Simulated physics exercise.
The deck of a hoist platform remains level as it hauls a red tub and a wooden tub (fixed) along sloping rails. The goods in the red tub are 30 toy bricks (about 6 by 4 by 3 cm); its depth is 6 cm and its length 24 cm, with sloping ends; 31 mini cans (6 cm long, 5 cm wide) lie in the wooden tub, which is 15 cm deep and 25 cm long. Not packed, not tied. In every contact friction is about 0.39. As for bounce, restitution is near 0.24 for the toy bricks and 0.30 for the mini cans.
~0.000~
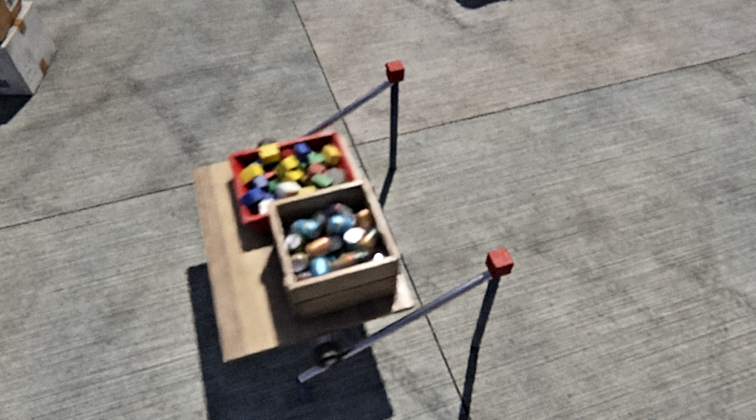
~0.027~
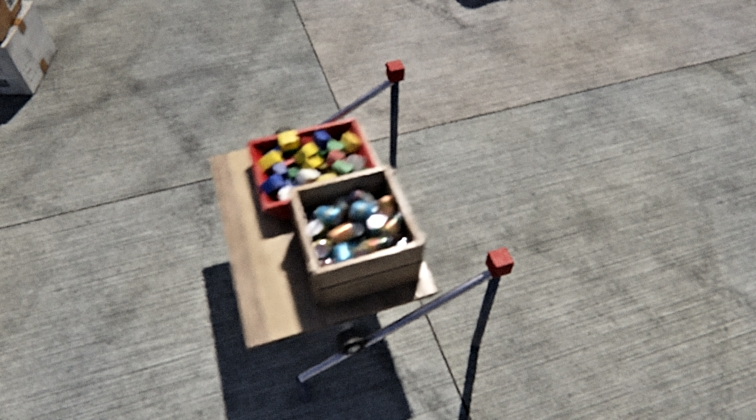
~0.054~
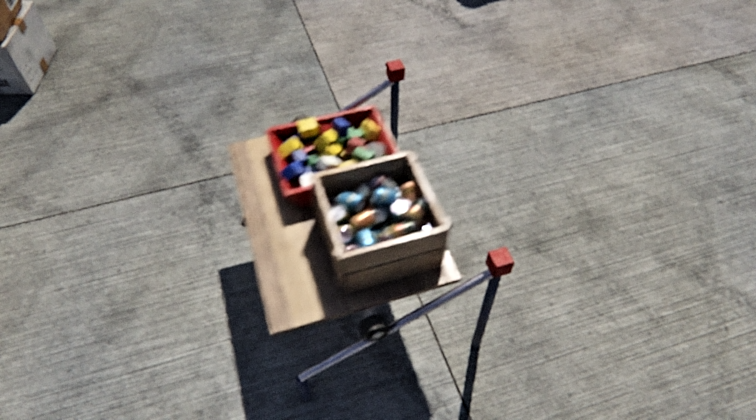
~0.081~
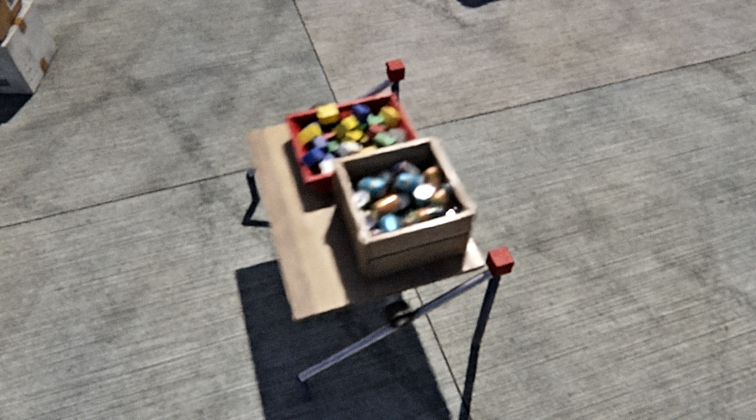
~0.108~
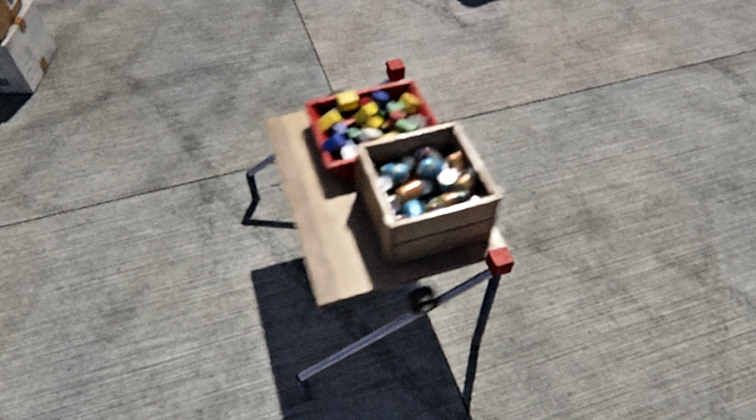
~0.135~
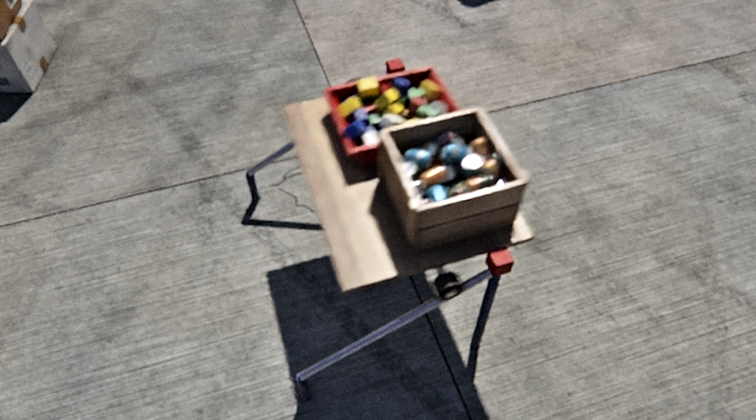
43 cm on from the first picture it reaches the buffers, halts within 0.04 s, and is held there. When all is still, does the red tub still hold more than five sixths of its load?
No - the escaping share exceeds one sixth.
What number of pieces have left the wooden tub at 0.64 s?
About, wooden tub: 2.
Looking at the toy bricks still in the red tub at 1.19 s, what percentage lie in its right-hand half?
Share in that half: About 80 %.
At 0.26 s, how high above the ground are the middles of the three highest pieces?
Their middles average near 70 cm high.
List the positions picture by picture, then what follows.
In the first frame (we follow the rim corner now nearest the camera), red tub at (246, 220); wooden tub at (295, 285); 0 cm up the rails; nothing out yet.
The second frame shows red tub at (267, 206); wooden tub at (320, 270); 7 cm up the rails.
The third frame shows red tub at (288, 193); wooden tub at (345, 255); 14 cm up the rails.
The fourth frame shows red tub at (309, 179); wooden tub at (371, 240); 21 cm up the rails.
The fifth frame shows red tub at (331, 165); wooden tub at (396, 224); 29 cm up the rails.
The sixth frame shows red tub at (352, 150); wooden tub at (423, 208); 36 cm up the rails; nothing out yet.
After 0.14 s, braking begins.
After 0.26 s, 5 of 30 out of the red tub and 0 of 31 out of the wooden tub.
After 0.42 s, 19 of 30 out of the red tub and 1 of 31 out of the wooden tub.
After 0.64 s, 18 of 30 out of the red tub and 2 of 31 out of the wooden tub.
Final count (at 1.19 s), 18 of 30 out of the red tub and 2 of 31 out of the wooden tub. Asked share, 18 of 30, 60 per cent.
